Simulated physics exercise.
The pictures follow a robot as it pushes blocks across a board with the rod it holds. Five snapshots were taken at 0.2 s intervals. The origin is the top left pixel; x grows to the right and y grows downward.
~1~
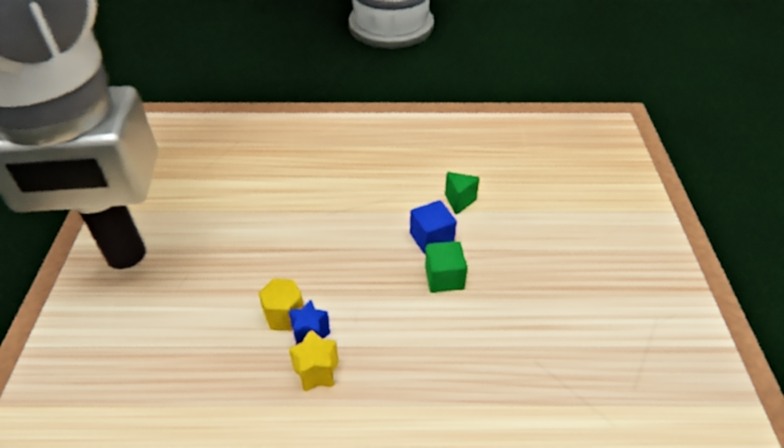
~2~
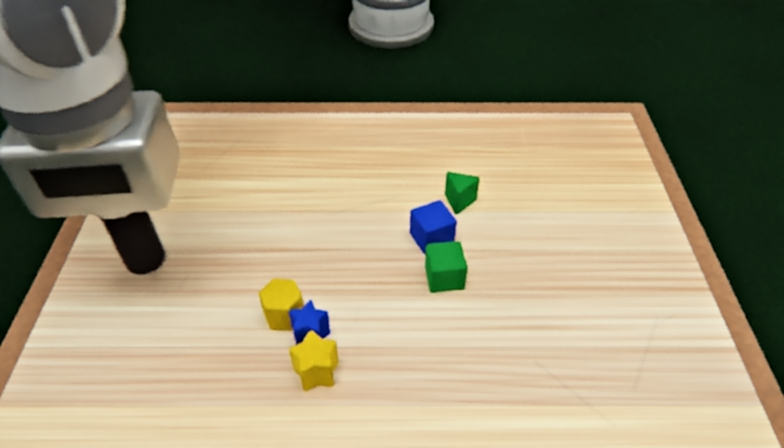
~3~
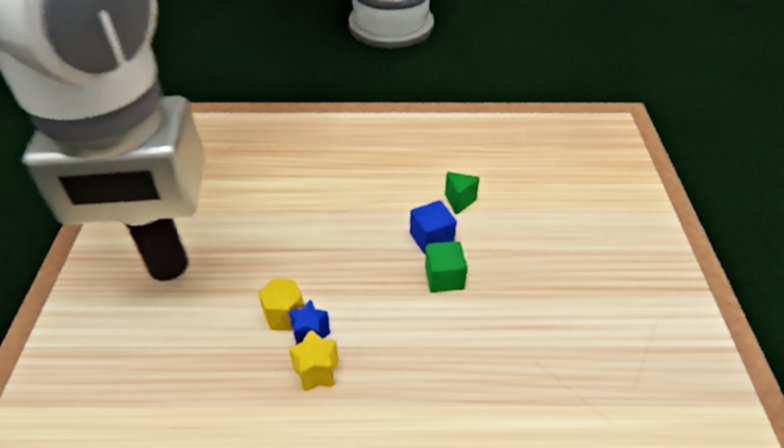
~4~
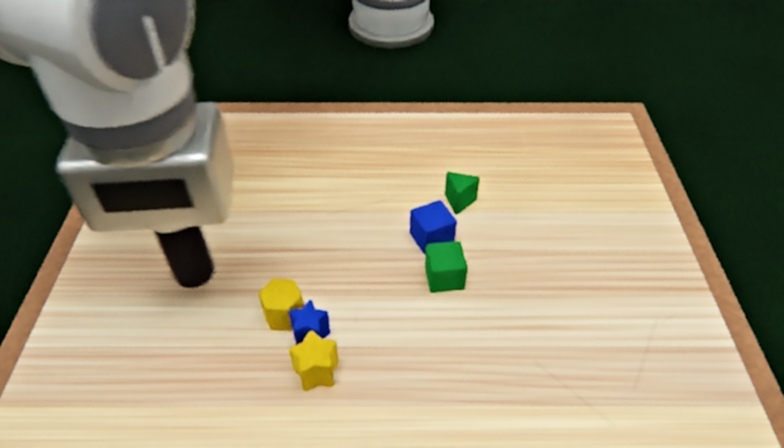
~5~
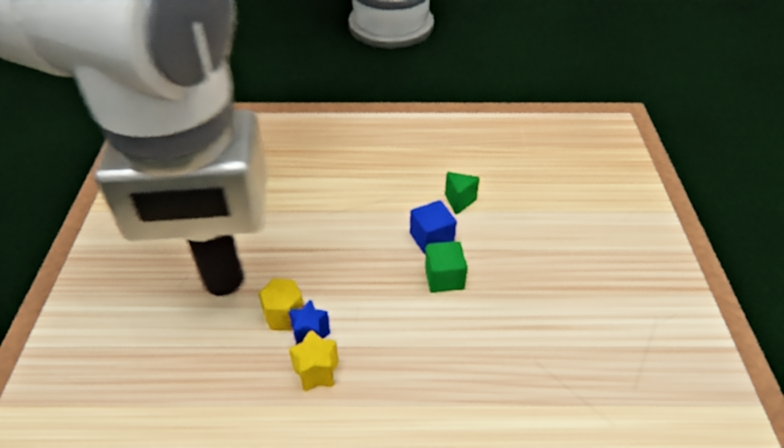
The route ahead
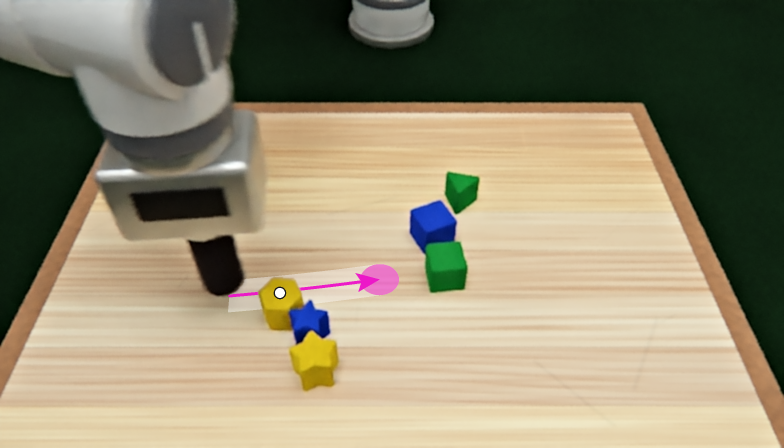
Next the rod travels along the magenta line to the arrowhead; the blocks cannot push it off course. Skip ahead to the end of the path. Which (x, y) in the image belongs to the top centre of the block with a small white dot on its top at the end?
At pixel (313, 297).
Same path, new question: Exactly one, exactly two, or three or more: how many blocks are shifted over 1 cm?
Blocks displaced: 2.
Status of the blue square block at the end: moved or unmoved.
Left where it is.
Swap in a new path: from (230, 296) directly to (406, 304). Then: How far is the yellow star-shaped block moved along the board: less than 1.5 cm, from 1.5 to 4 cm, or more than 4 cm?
Goes 1.5 to 4 cm.
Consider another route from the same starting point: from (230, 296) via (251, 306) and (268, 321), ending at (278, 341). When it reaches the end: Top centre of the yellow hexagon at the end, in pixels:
If I read the scene right, the answer is (312, 305).
The line goes straight from (230, 296) to (380, 279); the dot is on the yellow hexagon.
What follows on the original path. One third of the way, rod at (278, 276); yellow hexagon at (295, 296), turned 25° clockwise; blue star-shaped block at (313, 320).
Two thirds of the way, rod at (329, 270); yellow hexagon at (313, 297), turned 50° clockwise; blue star-shaped block at (321, 326), turned 20° clockwise; yellow star-shaped block at (315, 357).
At the end, rod at (379, 264); yellow hexagon at (313, 297), turned 50° clockwise; blue star-shaped block at (321, 326), turned 20° clockwise; yellow star-shaped block at (315, 357); blue square block unmoved; green square block unmoved.
